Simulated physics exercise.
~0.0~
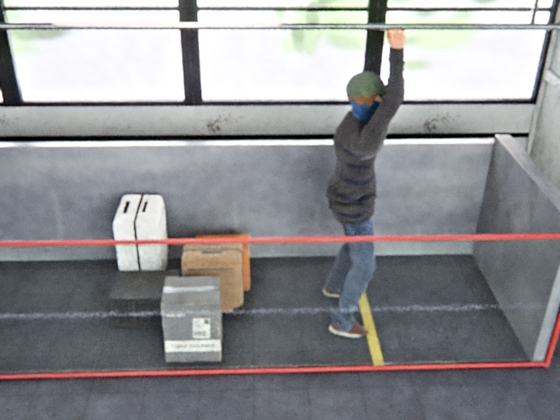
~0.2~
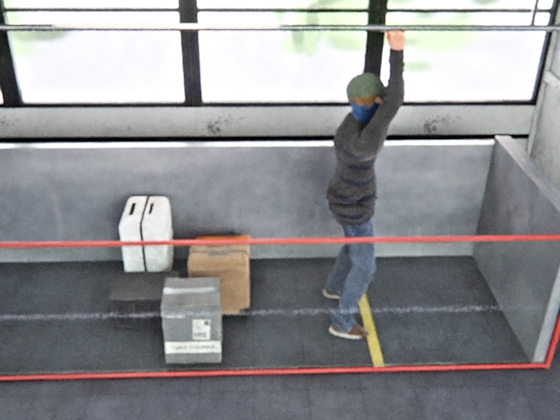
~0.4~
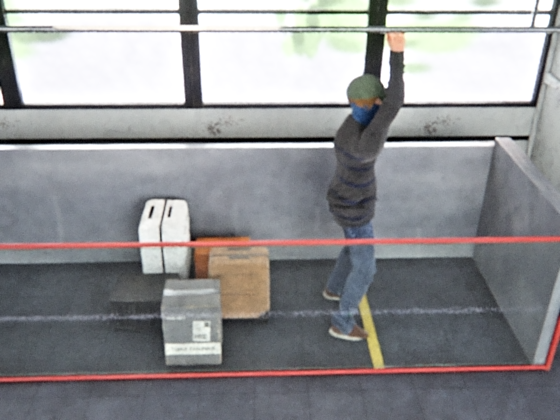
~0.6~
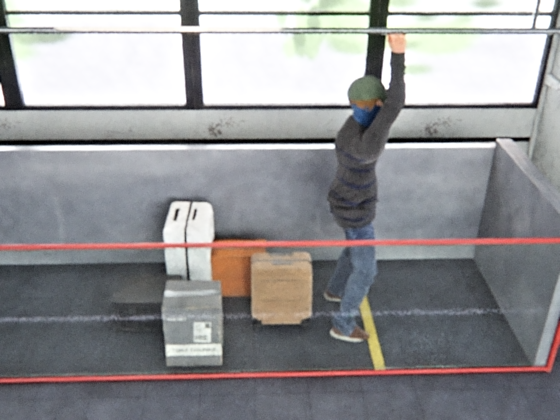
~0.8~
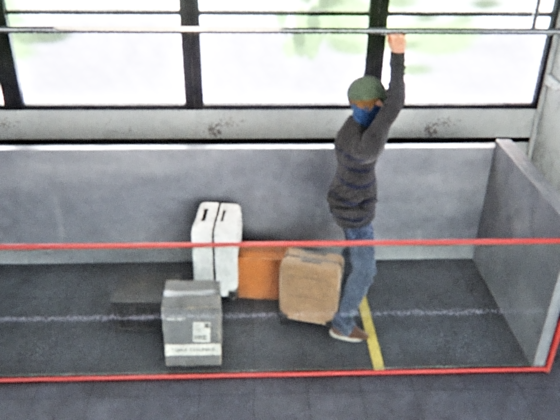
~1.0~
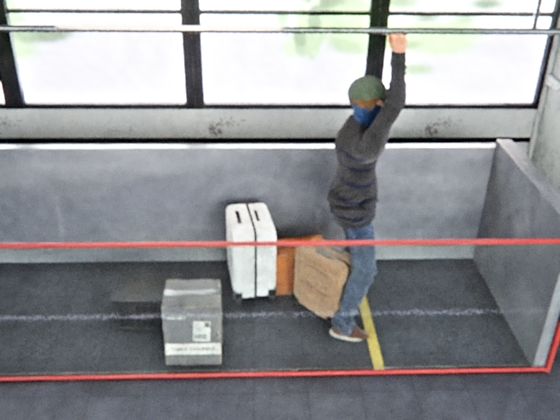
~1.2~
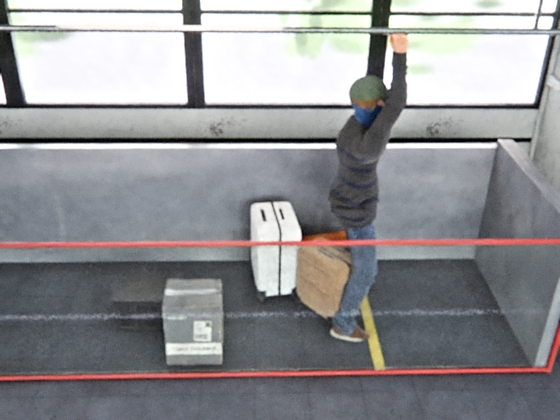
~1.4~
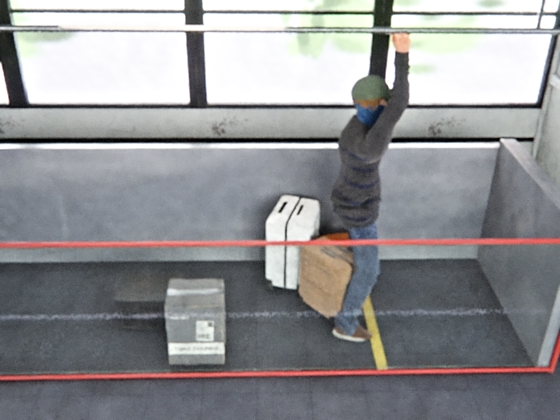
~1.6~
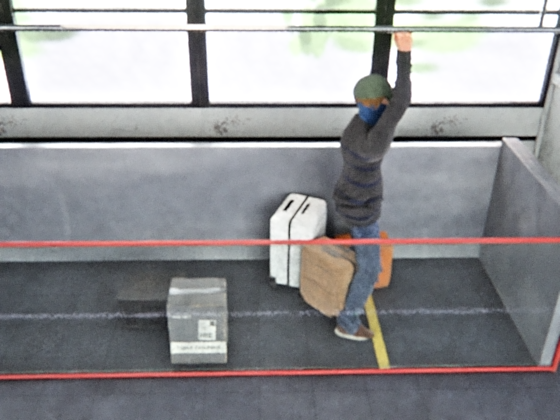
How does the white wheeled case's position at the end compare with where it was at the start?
It starts on the left side of the bay, behind the grey pack, and ends well to the right, close to the traveller's legs and beside the brown case.
The clip shows a white wheeled case, an orange carton and a brown case sliding right towards a standing traveller gripping an overhead bar. The brown case stops at the traveller's legs, the carton passes behind them, and the white case ends short of the yellow line.
